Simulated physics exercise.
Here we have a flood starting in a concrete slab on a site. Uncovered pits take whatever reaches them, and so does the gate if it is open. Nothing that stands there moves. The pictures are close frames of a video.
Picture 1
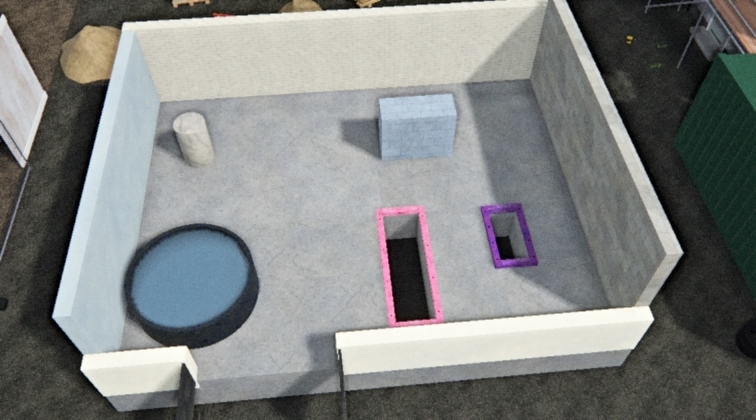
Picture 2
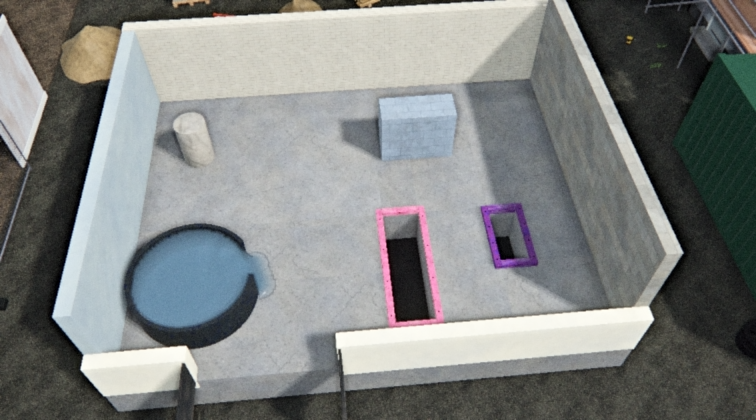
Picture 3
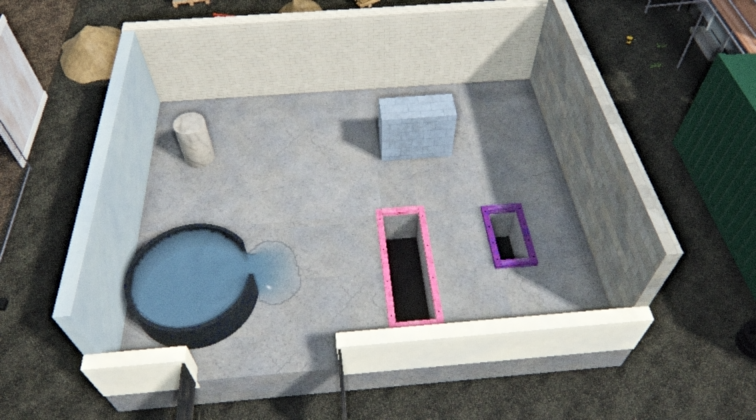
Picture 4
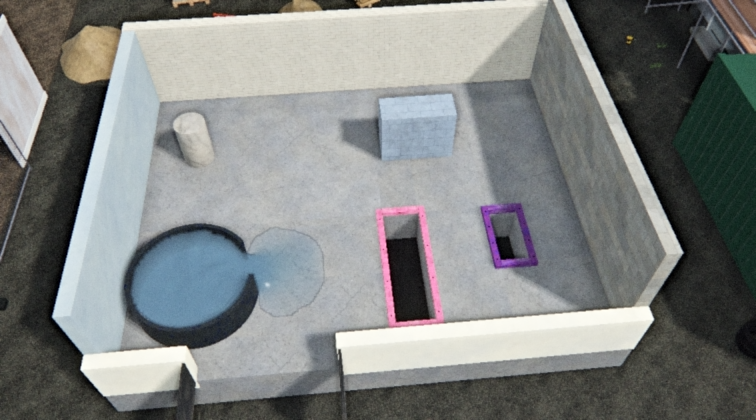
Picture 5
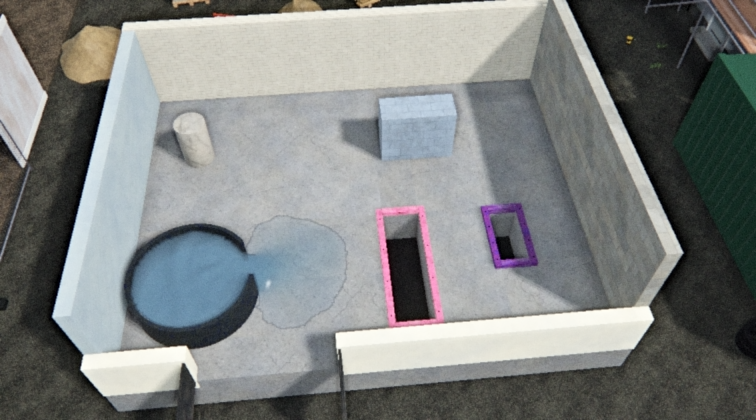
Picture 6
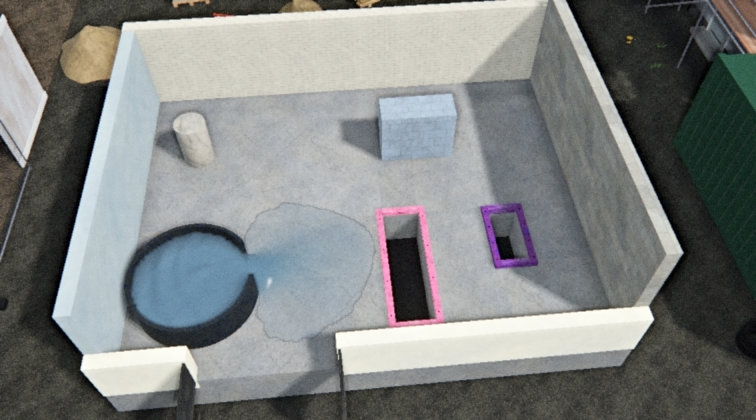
On a walled concrete slab, water pours through a gap in a round tank's right side and spreads across the floor.
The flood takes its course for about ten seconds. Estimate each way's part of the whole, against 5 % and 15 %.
The gate takes less than 5 %; the purple pit takes less than 5 %; the pink pit takes more than 15 %.
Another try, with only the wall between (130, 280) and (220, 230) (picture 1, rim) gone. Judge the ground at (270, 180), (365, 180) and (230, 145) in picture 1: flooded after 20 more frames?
In turn: Flooded, clear, flooded.
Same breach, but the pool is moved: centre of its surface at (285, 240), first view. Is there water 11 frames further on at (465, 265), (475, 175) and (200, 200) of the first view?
In that order: Not flooded, awash, no water.
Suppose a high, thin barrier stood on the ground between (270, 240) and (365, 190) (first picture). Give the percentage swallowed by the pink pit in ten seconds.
Roughly, in per cent: Pink 45.
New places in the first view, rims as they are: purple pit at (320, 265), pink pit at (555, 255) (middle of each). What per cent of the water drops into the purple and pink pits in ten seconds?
Roughly, in per cent: Purple 30, pink 0.
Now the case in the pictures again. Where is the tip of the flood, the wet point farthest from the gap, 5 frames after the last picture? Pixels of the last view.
Around (411, 188).
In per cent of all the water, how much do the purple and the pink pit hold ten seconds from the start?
In turn 0 and 34 per cent.
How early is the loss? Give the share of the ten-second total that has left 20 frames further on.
Near 60 in a hundred.
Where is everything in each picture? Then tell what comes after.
The first picture shows still water in the round tank at (191, 277).
In the second picture, the front is at (251, 255), out from the gap at (252, 271).
In the third picture, water pours out at (252, 272) and has run to (295, 286).
In the fourth picture, the front is at (313, 245), out from the gap at (252, 271).
In the fifth picture, water pours out at (252, 271) and has run to (339, 243).
In the sixth picture, the front is at (368, 241), out from the gap at (252, 271).
A moment on, water covers 15 % of the floor; the gate 0 %, the purple pit 0 %, the pink pit 3 %.
Next, water covers 25 % of the floor; the gate 0 %, the purple pit 0 %, the pink pit 12 %.
Then, water covers 35 % of the floor; the gate 0 %, the purple pit 0 %, the pink pit 21 %.
Later, water covers 45 % of the floor; the gate 1 %, the purple pit 0 %, the pink pit 30 %.
In the end, water covers 55 % of the floor; the gate 2 %, the purple pit 0 %, the pink pit 33 %.
